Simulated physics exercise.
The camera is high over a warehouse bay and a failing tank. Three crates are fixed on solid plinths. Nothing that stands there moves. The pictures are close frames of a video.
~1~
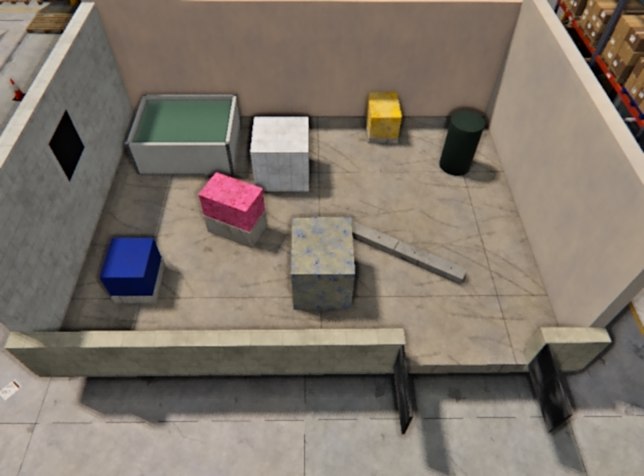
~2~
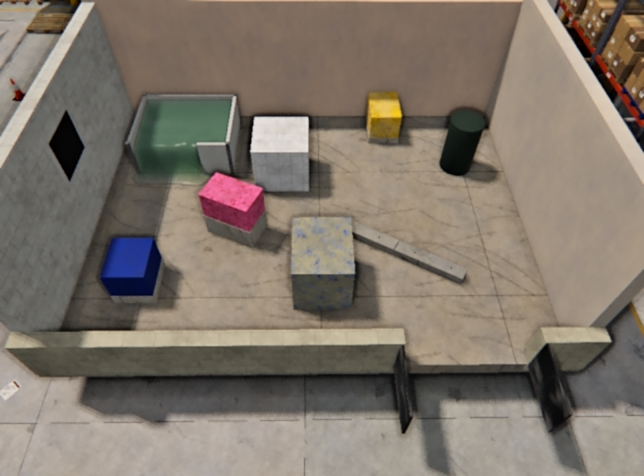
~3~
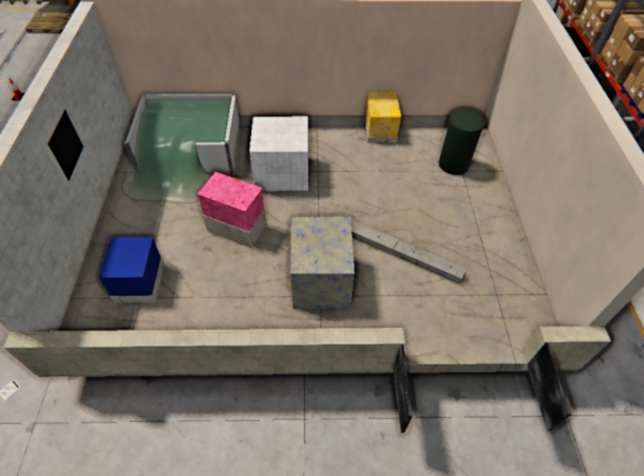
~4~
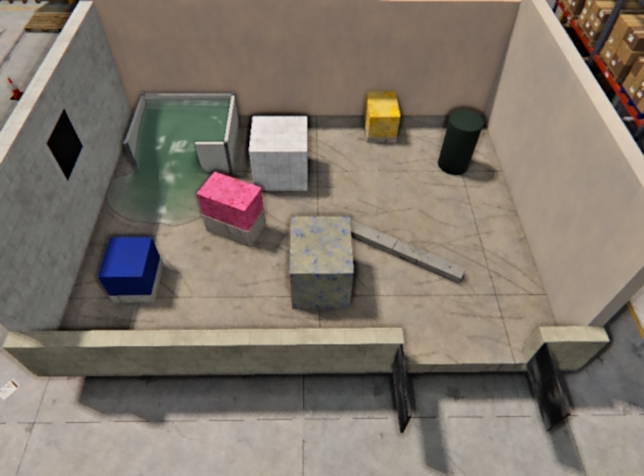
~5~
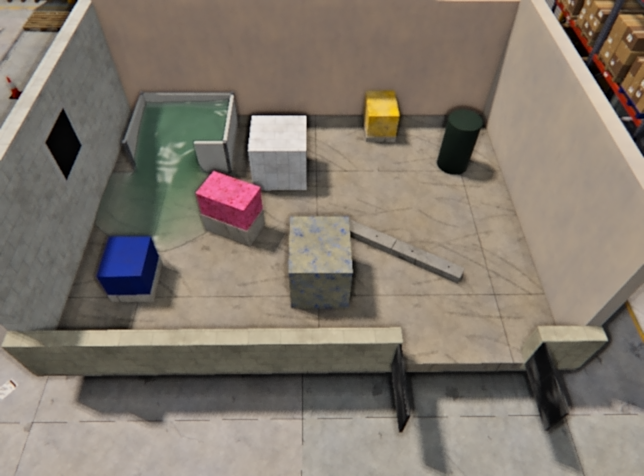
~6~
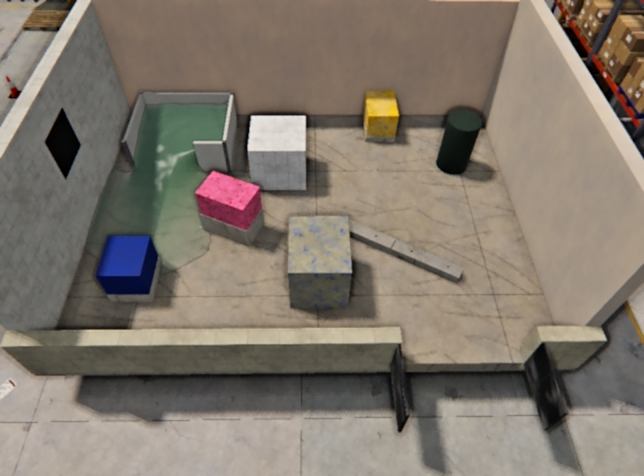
In a walled warehouse bay with coloured blocks, a dark cylinder and a long bar, greenish water sits in a tank at the back left, then pours through a gap in its front and spreads across the floor toward the viewer, passing between the pink and blue blocks.
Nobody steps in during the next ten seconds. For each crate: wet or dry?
In the end: The blue crate is soaked; the pink crate keeps dry; the yellow crate keeps dry.
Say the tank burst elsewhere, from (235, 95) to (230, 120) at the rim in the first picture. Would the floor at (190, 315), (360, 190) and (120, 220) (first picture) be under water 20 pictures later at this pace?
In turn: Dry, wet, dry.
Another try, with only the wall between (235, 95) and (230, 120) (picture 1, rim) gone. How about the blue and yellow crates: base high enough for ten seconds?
My reading: The blue one stays dry, the yellow one is wetted.
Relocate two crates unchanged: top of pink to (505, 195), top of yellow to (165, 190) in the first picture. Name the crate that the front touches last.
I say the one in pink.
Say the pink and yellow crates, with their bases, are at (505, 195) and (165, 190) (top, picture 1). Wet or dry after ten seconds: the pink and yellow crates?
Pink crate escapes it; yellow crate is soaked.
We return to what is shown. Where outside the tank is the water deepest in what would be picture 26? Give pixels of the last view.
At about (284, 291).
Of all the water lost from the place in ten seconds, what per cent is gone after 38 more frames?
About 35 per cent.
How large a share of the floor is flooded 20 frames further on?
Near 40 in a hundred.
A moment on, water covers 20 % of the floor; the blue crate water round its plinth, the pink crate water round its plinth, the yellow crate not reached.
Next, water covers 30 % of the floor; the blue crate water round its plinth, the pink crate water round its plinth, the yellow crate not reached.
Then, water covers 40 % of the floor; the blue crate water round its plinth, the pink crate water round its plinth, the yellow crate not reached.
Later, water covers 65 % of the floor; the blue crate water round its plinth, the pink crate water round its plinth, the yellow crate water round its plinth.
In the end, water covers 90 % of the floor; the blue crate was topped, the pink crate stayed above the water, the yellow crate stayed above the water.
